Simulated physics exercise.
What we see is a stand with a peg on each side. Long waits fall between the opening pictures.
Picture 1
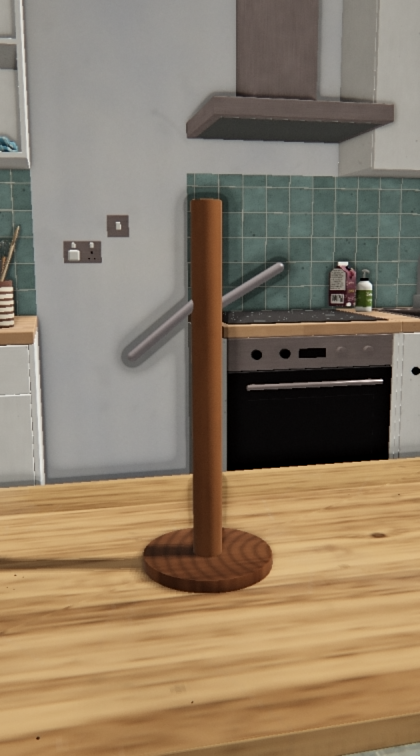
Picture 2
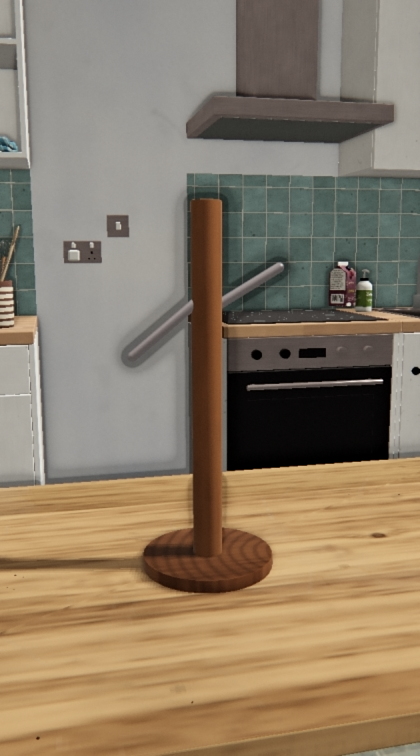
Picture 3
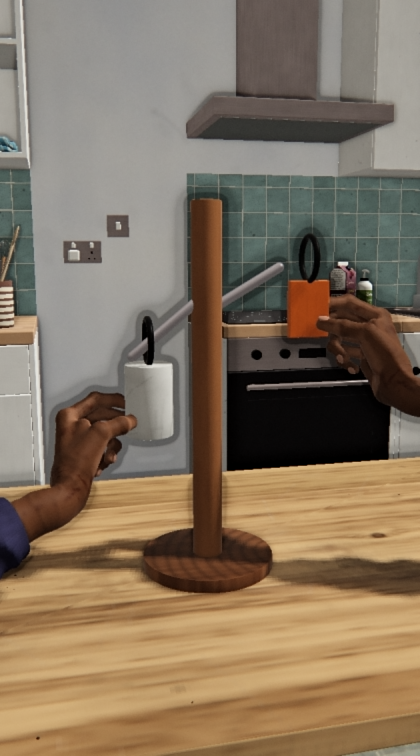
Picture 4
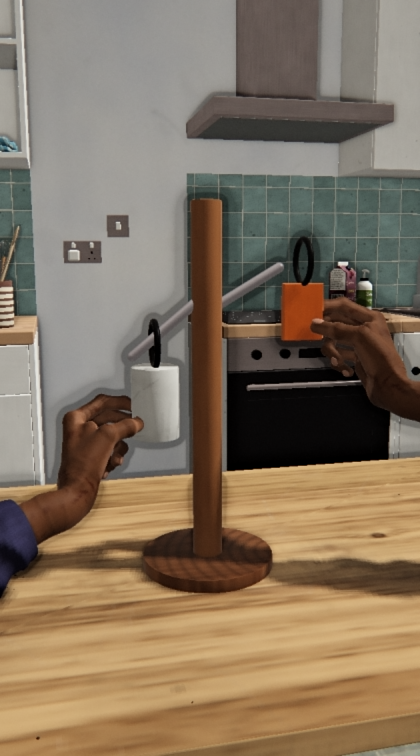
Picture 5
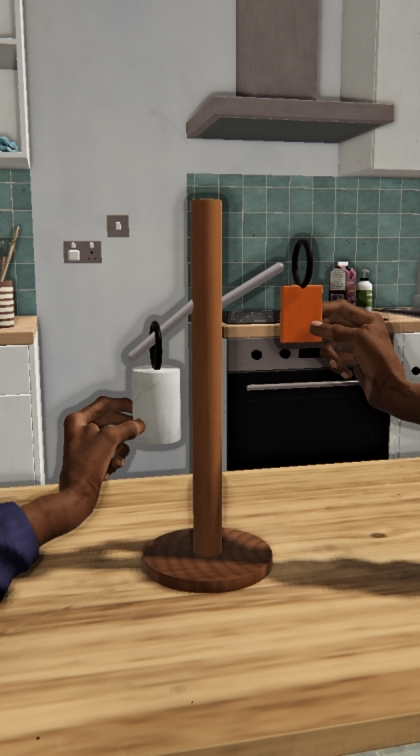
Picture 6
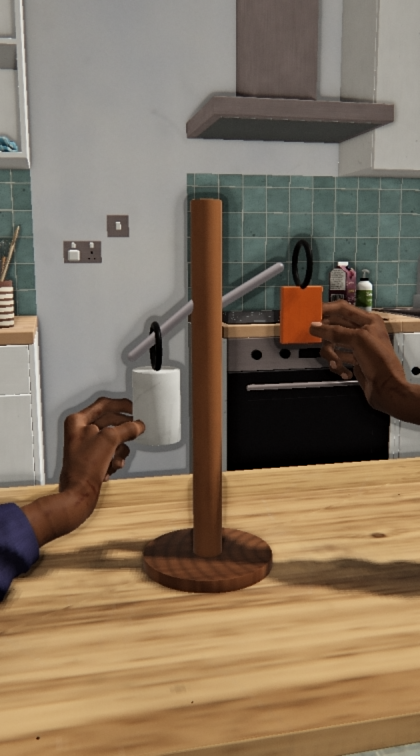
Two hands brought a white lantern and an orange tag to opposite ends of the slanted bar on a wooden stand, white on the left, then shifted them slightly and kept holding them there.
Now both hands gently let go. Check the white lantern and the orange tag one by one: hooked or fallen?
Seen one by one - white lantern: Fallen, orange tag: Fallen.
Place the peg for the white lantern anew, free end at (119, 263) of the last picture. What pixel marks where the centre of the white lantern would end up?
It'd come to a stop somewhere close to (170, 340).
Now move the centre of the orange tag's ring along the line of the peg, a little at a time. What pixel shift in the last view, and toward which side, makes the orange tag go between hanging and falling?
Going left by 24 pixels puts it on the brink.
Then, 0.22 s past the last view, white lantern in the air near (129, 464); orange tag in the air near (299, 420).
Finally, the white lantern falls off, near (40, 558); the orange tag falls off, near (298, 508).
